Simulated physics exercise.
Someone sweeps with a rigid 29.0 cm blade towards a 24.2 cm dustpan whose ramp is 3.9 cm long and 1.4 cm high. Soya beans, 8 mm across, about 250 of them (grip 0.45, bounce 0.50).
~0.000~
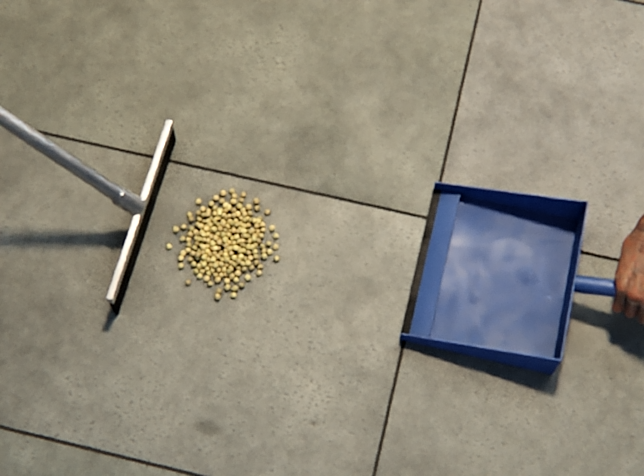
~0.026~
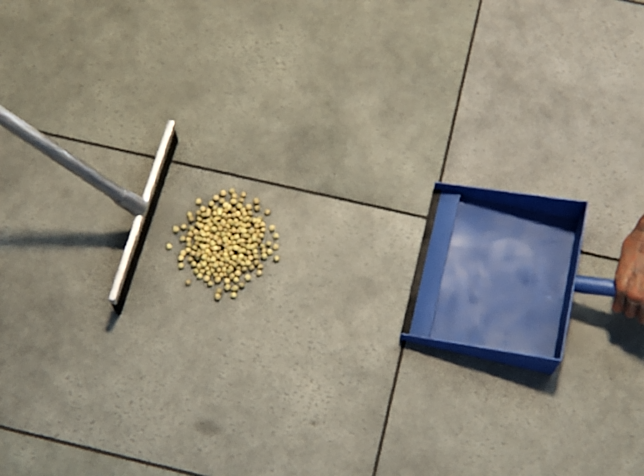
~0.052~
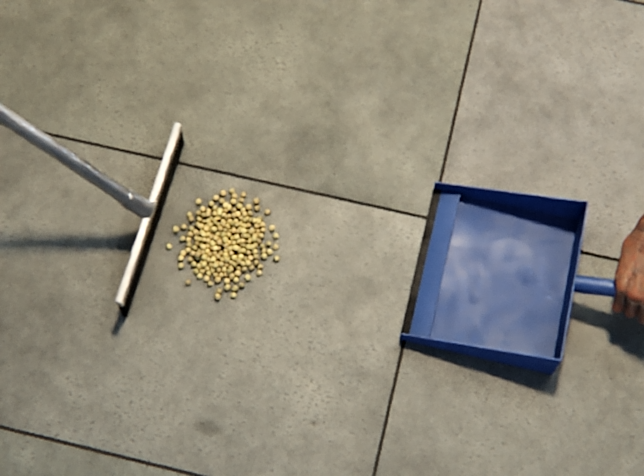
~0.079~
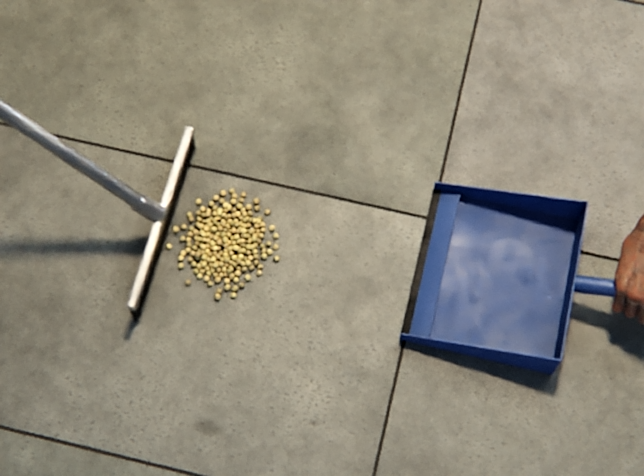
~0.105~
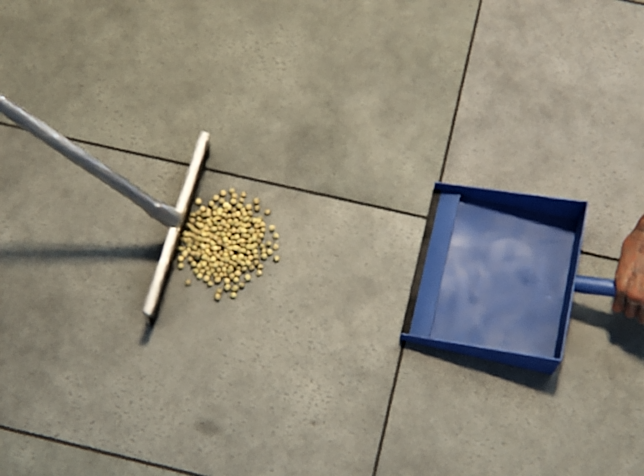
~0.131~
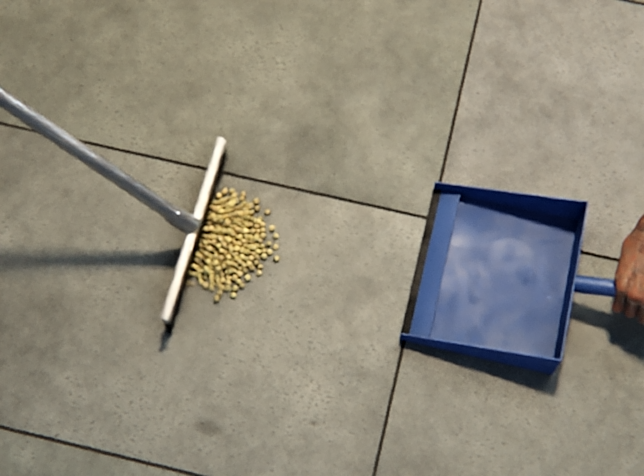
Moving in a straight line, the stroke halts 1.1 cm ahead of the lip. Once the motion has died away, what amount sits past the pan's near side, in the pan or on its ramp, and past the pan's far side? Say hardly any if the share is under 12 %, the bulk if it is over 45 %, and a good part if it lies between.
Near side: An intermediate share, pan: A major share, far side: A minor share.
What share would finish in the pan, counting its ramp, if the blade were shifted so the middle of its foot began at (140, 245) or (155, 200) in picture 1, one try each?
About 50 and 50 per cent.
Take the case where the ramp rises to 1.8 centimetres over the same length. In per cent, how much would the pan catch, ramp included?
Near 45 per cent, then.
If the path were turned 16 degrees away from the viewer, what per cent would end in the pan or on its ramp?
Then about 60 per cent.
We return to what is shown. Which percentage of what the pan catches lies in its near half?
Roughly 80 percent.
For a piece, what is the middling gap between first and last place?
I'd say near 34 cm.
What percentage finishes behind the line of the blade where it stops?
5 %.
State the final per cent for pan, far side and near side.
Near: 25; pan: 50; far: 5 (percent).
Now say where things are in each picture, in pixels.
In the first frame, blade from (111, 299) to (170, 126), moved 0.0 cm, 0 of the pieces shifted so far; middle of the pieces at (226, 239); pan at (504, 282).
In the second frame, blade from (113, 300) to (172, 127), moved 0.4 cm, 0 of the pieces shifted so far; middle of the pieces at (226, 239).
In the third frame, blade from (120, 303) to (178, 129), moved 1.4 cm, 0 of the pieces shifted so far; middle of the pieces at (226, 239).
In the fourth frame, blade from (132, 307) to (190, 133), moved 3.3 cm, 0 of the pieces shifted so far; middle of the pieces at (226, 239).
In the fifth frame, blade from (148, 313) to (205, 138), moved 5.7 cm, 5 of the pieces shifted so far; middle of the pieces at (226, 239).
In the sixth frame, blade from (166, 320) to (222, 144), moved 8.4 cm, 168 of the pieces shifted so far; middle of the pieces at (228, 242); pan at (504, 282). Its pace works out near 1.04 m/s, heading 7 degrees towards the viewer's side.
After 0.29 s, middle of the blade 16 cm from the lip; 0 % over the lip, far side 0 %, near side 15 %.
Then, at 0.39 s, middle of the blade 5 cm from the lip; 0 % over the lip, far side 0 %, near side 20 %.
Then, at 0.63 s, middle of the blade 1 cm from the lip; 55 % over the lip, far side 5 %, near side 25 %.
In the end, at 1.9 s, near side 25 %, pan 50 %, far side 5 %, in front of the lip or behind the blade 25 %.
